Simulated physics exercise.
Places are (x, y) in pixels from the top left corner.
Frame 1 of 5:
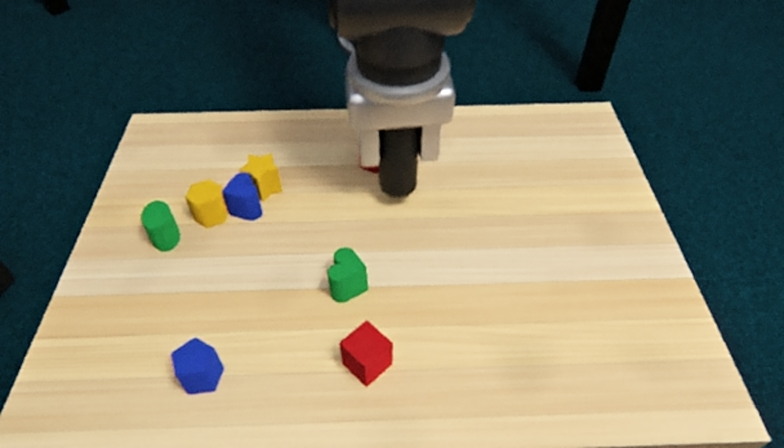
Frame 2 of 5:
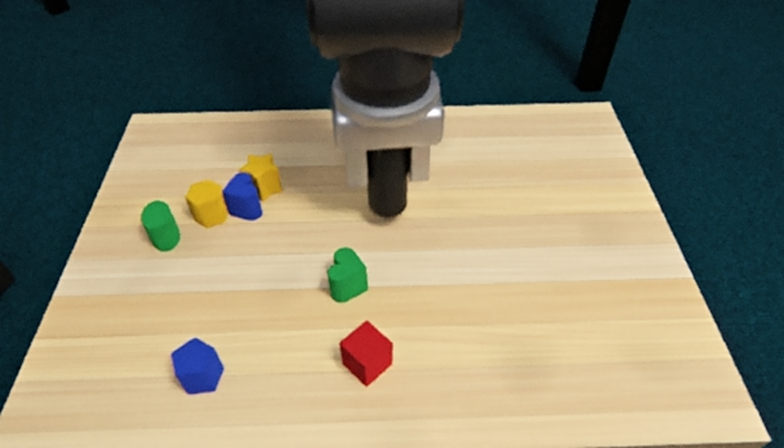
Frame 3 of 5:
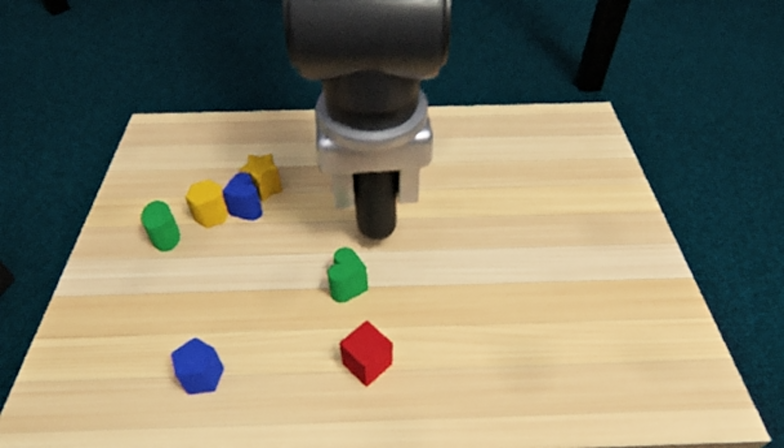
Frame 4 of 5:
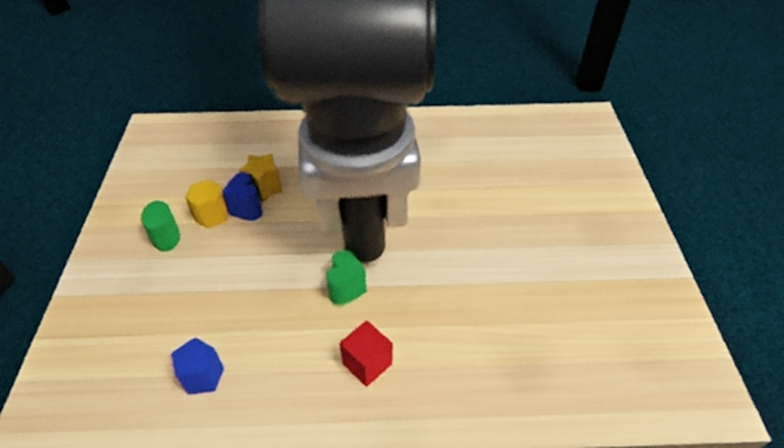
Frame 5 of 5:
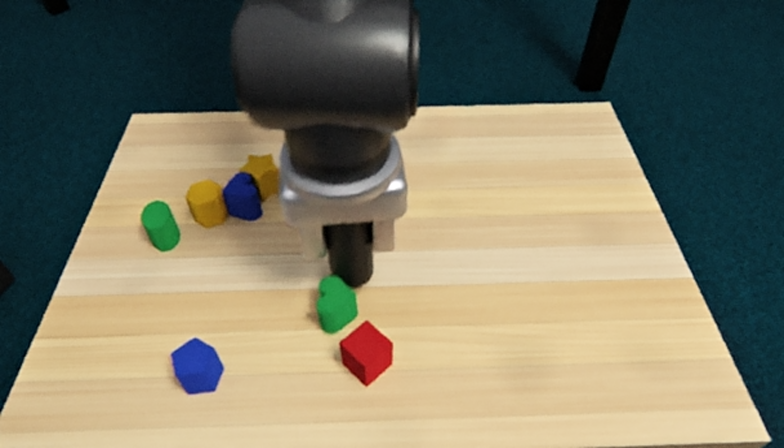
At first, a robot arm holds a dark rod near the far edge of a wooden board scattered with red, green, blue and yellow blocks. The arm moves the rod nearer and slightly left, reaches the green heart block, and pushes it a short way toward the red block.
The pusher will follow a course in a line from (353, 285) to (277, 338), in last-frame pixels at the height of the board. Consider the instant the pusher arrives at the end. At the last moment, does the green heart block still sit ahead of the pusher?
My answer is no.
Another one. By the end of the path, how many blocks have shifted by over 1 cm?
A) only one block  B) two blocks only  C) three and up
A - only one block.
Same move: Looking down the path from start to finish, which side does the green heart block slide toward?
Off to the left side.
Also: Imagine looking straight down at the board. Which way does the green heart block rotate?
Verdict: Counterclockwise.
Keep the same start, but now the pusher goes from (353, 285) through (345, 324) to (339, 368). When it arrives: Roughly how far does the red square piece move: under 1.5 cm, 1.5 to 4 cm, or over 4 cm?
That one ends up 1.5 to 4 cm from where it is now.
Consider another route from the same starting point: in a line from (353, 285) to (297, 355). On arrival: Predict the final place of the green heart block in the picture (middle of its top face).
Around pixel (302, 371).
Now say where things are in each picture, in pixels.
Pusher's lower end at (398, 186); blue five-sided block at (191, 356); green heart block at (346, 263), in the first picture.
Pusher at (388, 205); blocks still, in the second picture.
Pusher at (377, 226); blocks still, in the third picture.
Pusher at (365, 248); green heart block at (344, 267), in the fourth picture.
Pusher at (352, 272); blue five-sided block at (191, 356); green heart block at (333, 293), in the fifth picture.
What follows on the original path. Halfway along, pusher at (314, 298); green heart block at (314, 323), turned 65° anticlockwise.
At the end, pusher at (274, 326); blue five-sided block still; green heart block at (309, 334), turned 85° anticlockwise.
